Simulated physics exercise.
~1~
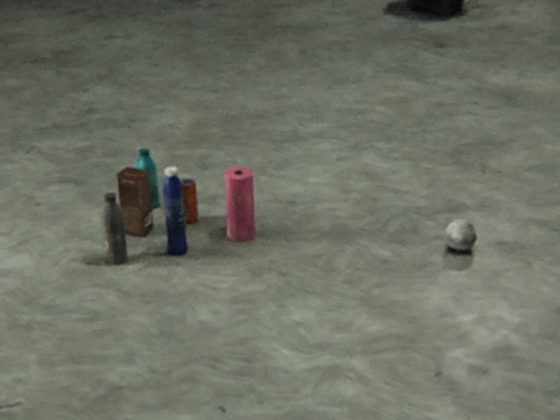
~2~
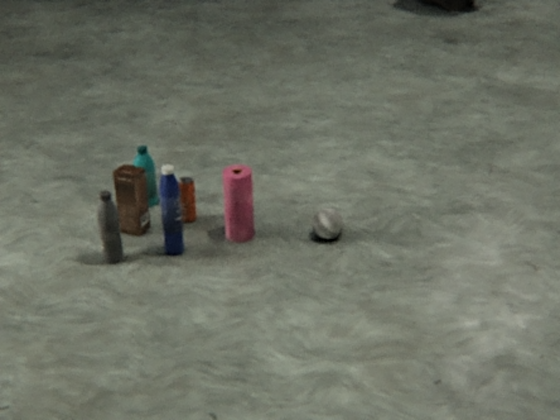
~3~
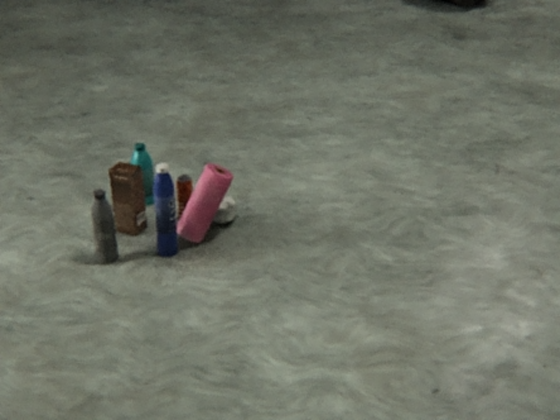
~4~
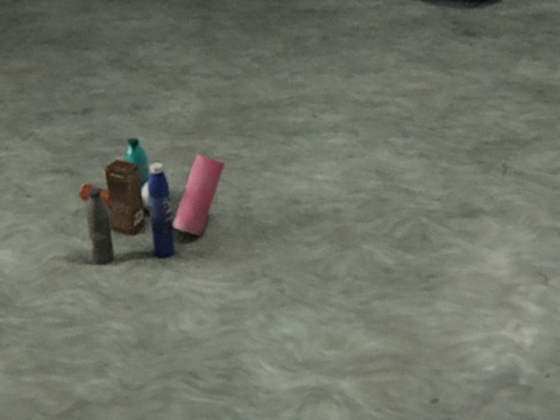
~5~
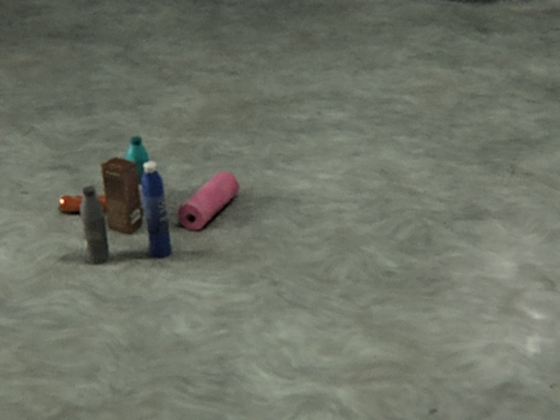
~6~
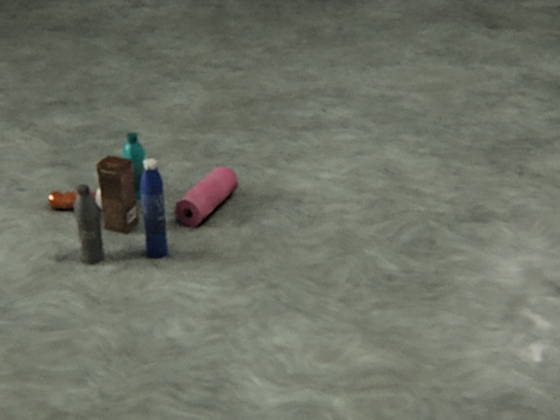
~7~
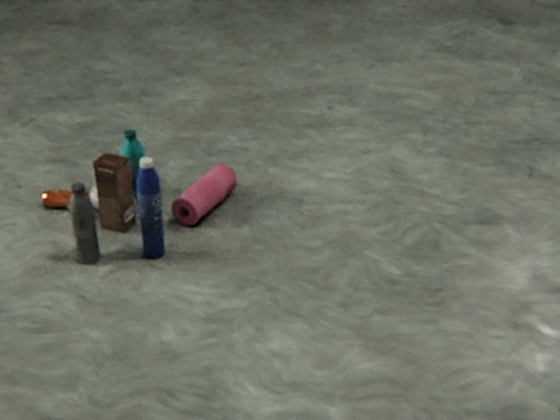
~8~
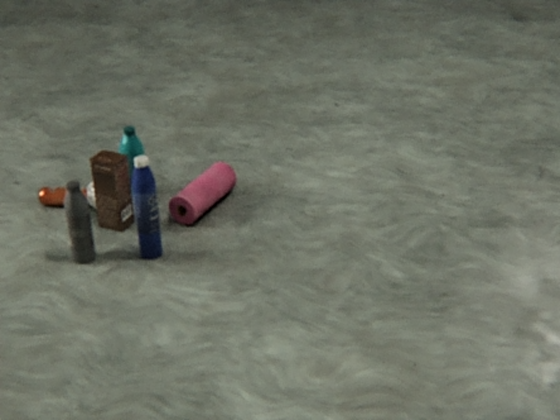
At the start, a grey bottle, a turquoise bottle, a blue bottle, a brown carton, an orange can and a pink roll stand grouped on a mottled grey floor, with a white ball to their right. The ball rolls left and reaches the pink roll, which tilts over. The ball continues in among the group, and the orange can ends up on its side at the left. The pink roll drops onto its side, while the ball passes behind the carton and slows. Finally, the can and roll lie on the floor, and the carton and three bottles remain upright.
